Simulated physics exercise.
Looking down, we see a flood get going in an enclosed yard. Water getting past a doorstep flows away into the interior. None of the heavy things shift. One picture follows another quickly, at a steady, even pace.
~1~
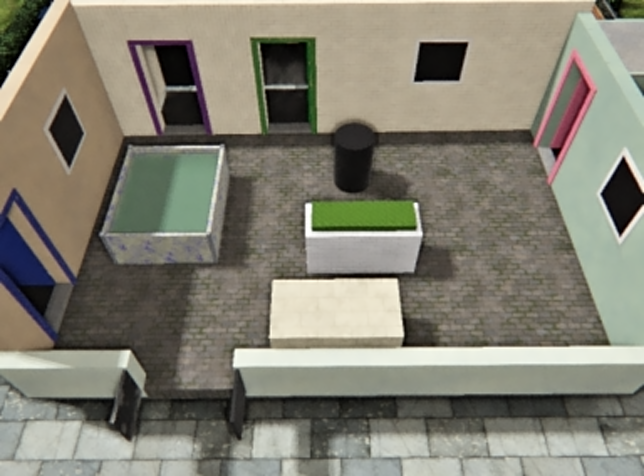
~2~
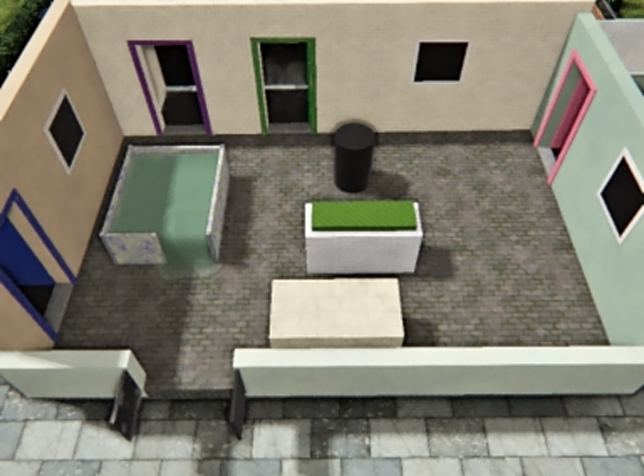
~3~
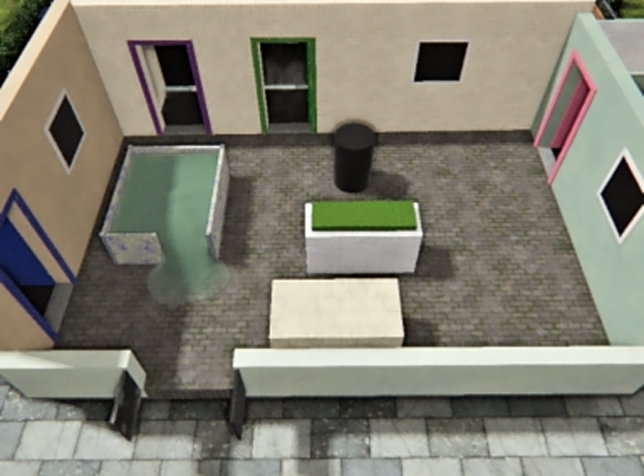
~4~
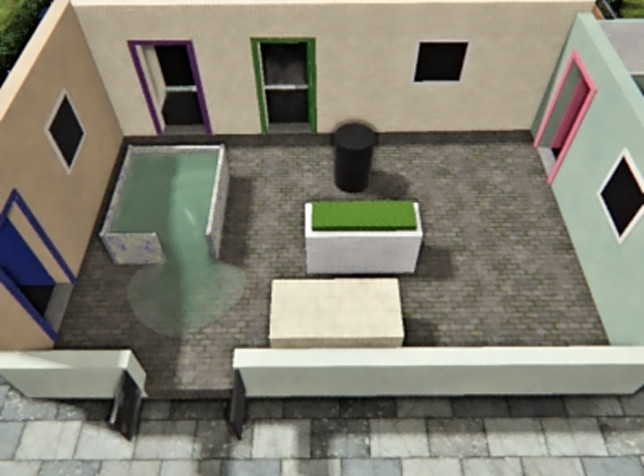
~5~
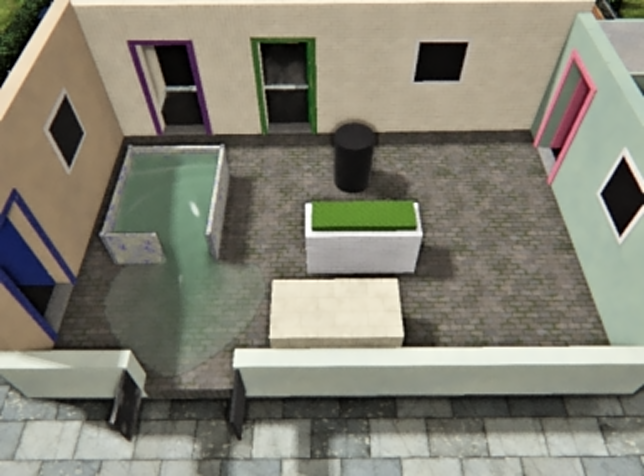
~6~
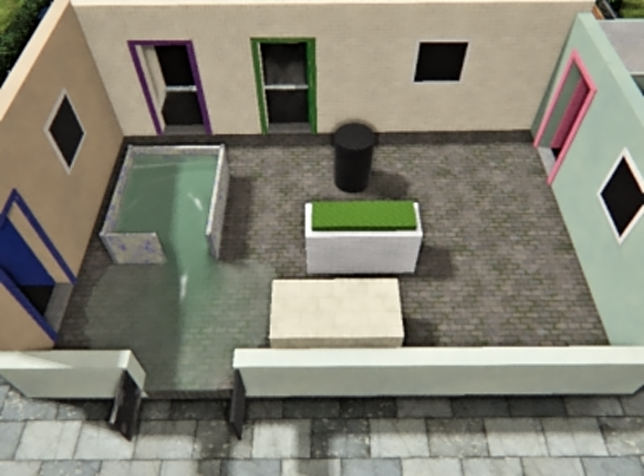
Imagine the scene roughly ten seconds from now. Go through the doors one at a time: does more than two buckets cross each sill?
The green door lets in little enough there, the purple door lets in little enough there, the blue door lets in little enough there, the pink door lets in little enough there.
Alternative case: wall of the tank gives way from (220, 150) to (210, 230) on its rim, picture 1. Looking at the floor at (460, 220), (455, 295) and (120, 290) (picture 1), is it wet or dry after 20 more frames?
Taking the spots in turn: Swamped, swamped and untouched.
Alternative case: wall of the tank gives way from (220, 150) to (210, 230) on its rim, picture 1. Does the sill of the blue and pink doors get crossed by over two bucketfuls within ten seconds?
Put simply, the blue door falls below the limit; the pink door overflows.
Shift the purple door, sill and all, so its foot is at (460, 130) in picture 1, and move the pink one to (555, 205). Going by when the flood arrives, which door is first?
It would be the one in blue, I think.
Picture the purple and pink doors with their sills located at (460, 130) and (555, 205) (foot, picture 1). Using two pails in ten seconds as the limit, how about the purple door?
Then: Purple keeps below it.
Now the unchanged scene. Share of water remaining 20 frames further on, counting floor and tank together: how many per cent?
Roughly 72 parts in a hundred.
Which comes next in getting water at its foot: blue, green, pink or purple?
That would be the one in blue, ahead of the rest.
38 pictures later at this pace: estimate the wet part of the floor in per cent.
Share estimate: About 35 per cent.
A moment on, water covers 15 % of the floor; the green door not reached, the purple door not reached, the blue door wet at the sill, nothing in, the pink door not reached.
Next, water covers 20 % of the floor; the green door not reached, the purple door not reached, the blue door wet at the sill, nothing in, the pink door not reached.
Then, water covers 25 % of the floor; the green door not reached, the purple door not reached, the blue door wet at the sill, nothing in, the pink door not reached.
Later, water covers 35 % of the floor; the green door not reached, the purple door wet at the sill, nothing in, the blue door wet at the sill, nothing in, the pink door not reached.
In the end, water covers 55 % of the floor; the green door wet at the sill, nothing in, the purple door wet at the sill, nothing in, the blue door wet at the sill, nothing in, the pink door not reached.
